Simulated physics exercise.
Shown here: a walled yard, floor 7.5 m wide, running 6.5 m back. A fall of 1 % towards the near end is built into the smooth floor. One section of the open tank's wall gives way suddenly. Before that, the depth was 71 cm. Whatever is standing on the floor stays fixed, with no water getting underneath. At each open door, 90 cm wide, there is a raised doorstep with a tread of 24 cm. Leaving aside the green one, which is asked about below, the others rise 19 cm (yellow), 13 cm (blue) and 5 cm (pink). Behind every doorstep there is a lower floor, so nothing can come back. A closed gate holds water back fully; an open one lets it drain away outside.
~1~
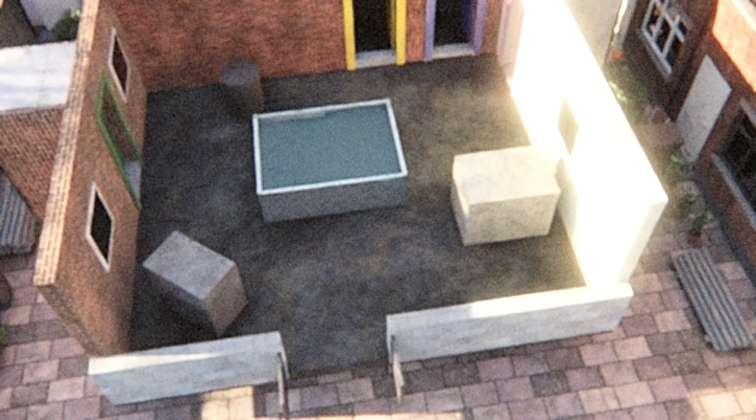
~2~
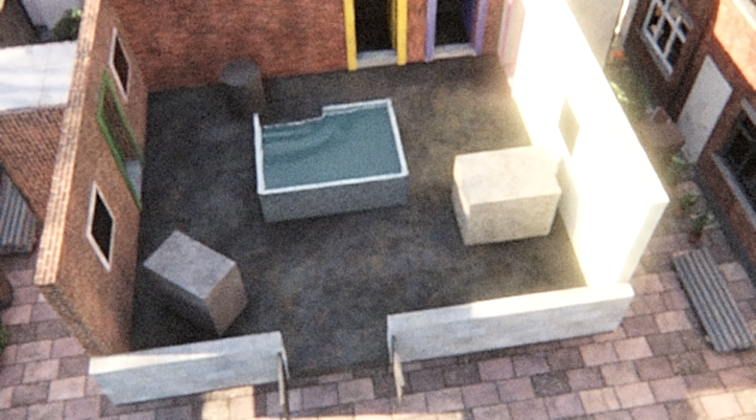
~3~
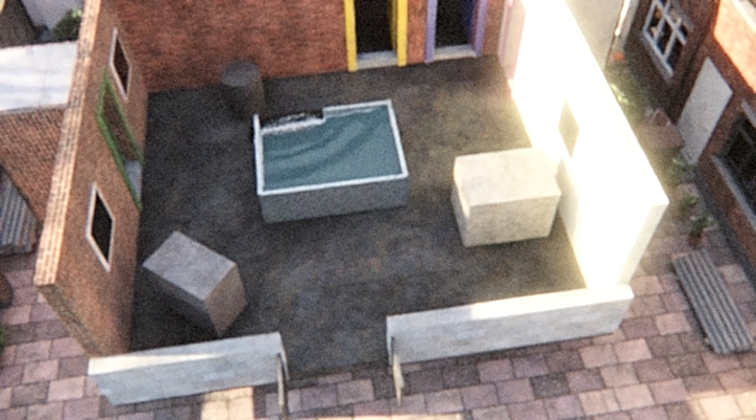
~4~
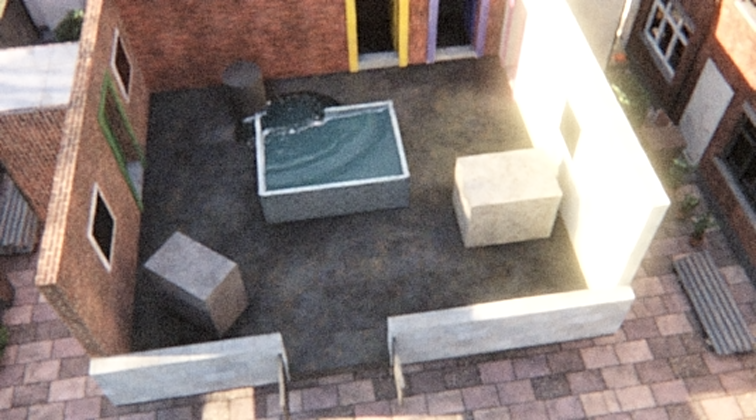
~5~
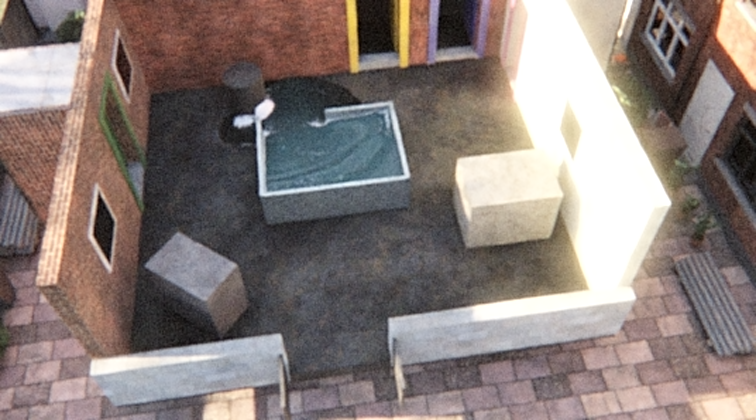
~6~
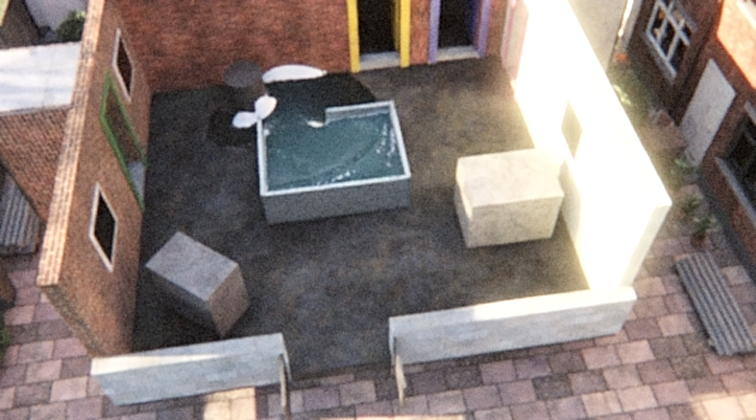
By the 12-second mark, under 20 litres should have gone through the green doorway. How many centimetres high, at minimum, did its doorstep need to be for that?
It needed to be about 8 cm high.
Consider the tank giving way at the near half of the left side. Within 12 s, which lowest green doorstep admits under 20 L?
With that break, close to 25 cm.
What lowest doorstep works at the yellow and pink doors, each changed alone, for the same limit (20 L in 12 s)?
Roughly 8.0 cm for the yellow door and roughly 18 cm for the pink door.
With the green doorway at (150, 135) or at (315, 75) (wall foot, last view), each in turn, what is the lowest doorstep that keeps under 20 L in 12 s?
Roughly 19 cm for the first and 39 cm for the second.
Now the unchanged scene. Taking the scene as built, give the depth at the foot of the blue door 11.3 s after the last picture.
About 7.0 centimetres.
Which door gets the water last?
Pink, last of all.
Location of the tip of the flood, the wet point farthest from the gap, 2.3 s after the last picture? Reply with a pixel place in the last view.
Lab note: Front tip approx. at (496, 55).
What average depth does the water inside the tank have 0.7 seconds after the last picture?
Near 49 cm, averaged.
Then, 0.7 s after the last picture water covers 15 % of the floor, deepest (50 cm) near (266, 117); it has not reached the green door.
Then, 2.3 s after the last picture water covers 45 % of the floor, deepest (32 cm) near (290, 84); 12 cm at the green door, 0 litres in over its 26 cm doorstep.
Then, 11.3 s after the last picture water covers 100 % of the floor, deepest (14 cm) near (595, 316); 5 cm at the green door, 0 litres in over its 26 cm doorstep.
At the green door as built, the water peaked near 12 cm, 2.3 s after the last picture.
Run again over the same 12 s with other heights there, 36 litres in over 6.5 cm, 12 litres over 9 cm. The limit of 20 litres is kept from about 8 cm up.
